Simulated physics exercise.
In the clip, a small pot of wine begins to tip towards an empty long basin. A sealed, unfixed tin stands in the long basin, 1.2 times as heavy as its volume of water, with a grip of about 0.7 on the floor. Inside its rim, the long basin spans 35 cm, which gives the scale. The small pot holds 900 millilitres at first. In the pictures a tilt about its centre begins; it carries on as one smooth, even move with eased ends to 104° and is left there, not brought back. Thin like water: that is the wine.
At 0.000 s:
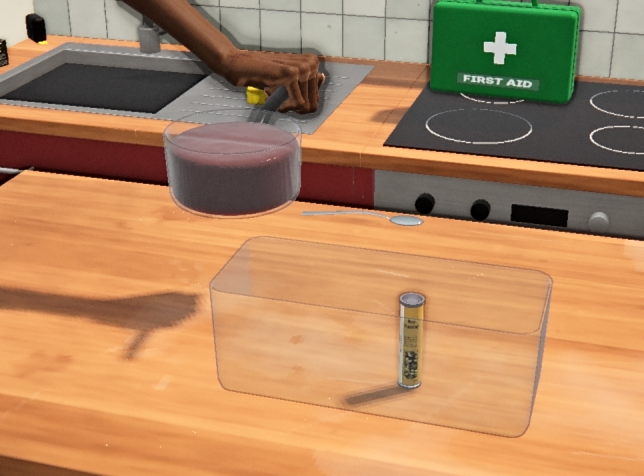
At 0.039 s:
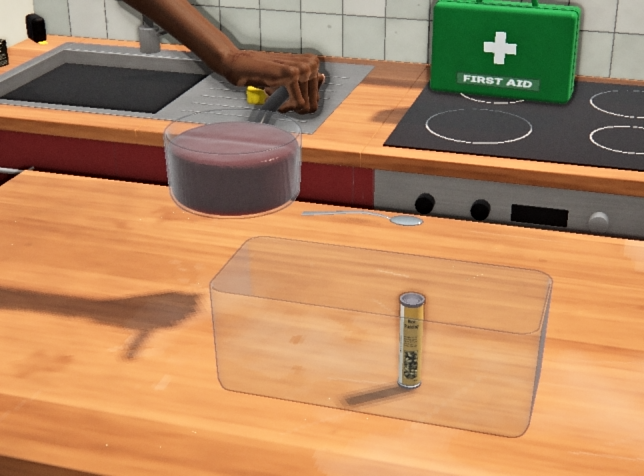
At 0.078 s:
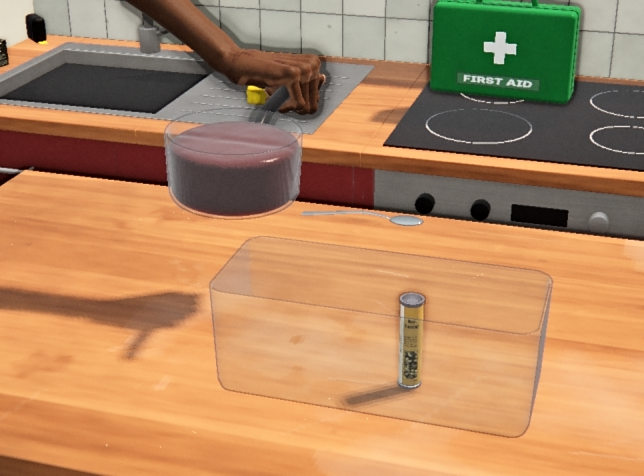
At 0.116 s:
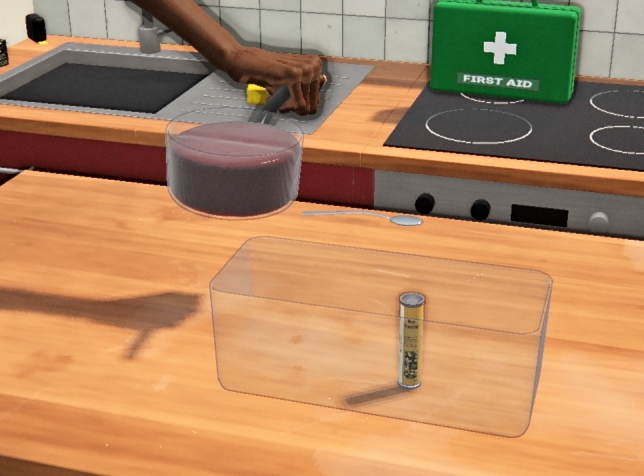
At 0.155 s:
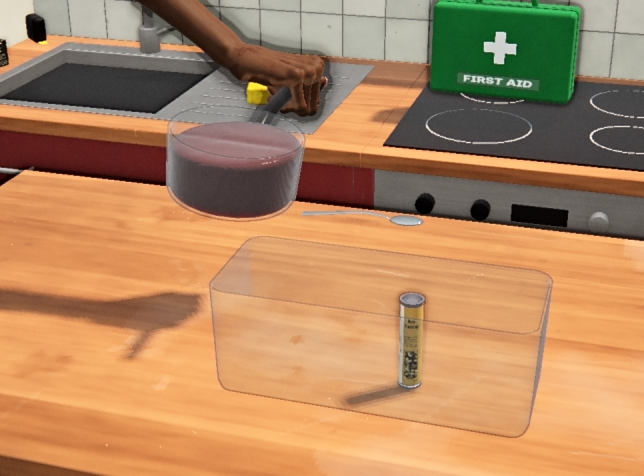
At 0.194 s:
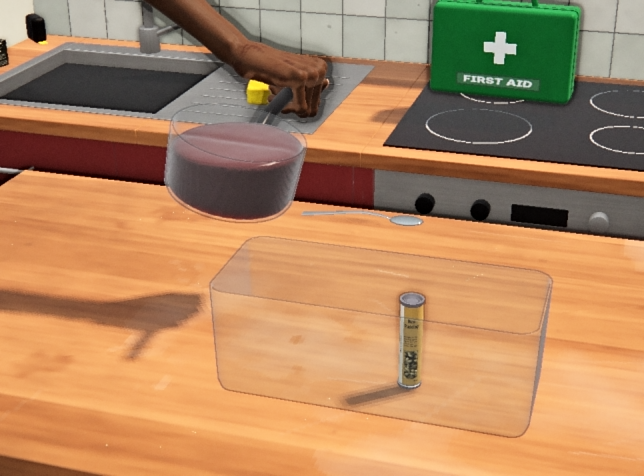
A clear pot of dark red liquid, gripped by a hand, tilts slightly to the right.
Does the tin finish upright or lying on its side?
It finishes upright.
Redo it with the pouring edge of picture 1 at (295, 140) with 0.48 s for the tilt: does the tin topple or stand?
It does not tip.
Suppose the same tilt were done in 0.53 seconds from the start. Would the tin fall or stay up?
After the tilt, the tin is still standing.
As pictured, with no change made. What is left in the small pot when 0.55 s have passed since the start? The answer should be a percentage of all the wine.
About 54 per cent.
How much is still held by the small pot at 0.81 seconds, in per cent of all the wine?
What remains is about 10 percent of it all.
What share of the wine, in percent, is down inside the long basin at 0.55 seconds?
Close to 14 in a hundred.
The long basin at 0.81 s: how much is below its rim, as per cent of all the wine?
84 %, more or less.
After 0.55 s the tilt is 72° and 54 per cent is still to pour; the tin stands where it began.
After 0.81 s the tilt is 103° and 9 per cent is still to pour; the tin stands where it began.
After 1.08 s the tilt is 104° and 1 per cent is still to pour; the tin stands where it began.
After 1.37 s the tilt is 104° and 0 per cent is still to pour; the tin stands where it began.
In the end the tin stands where it began.
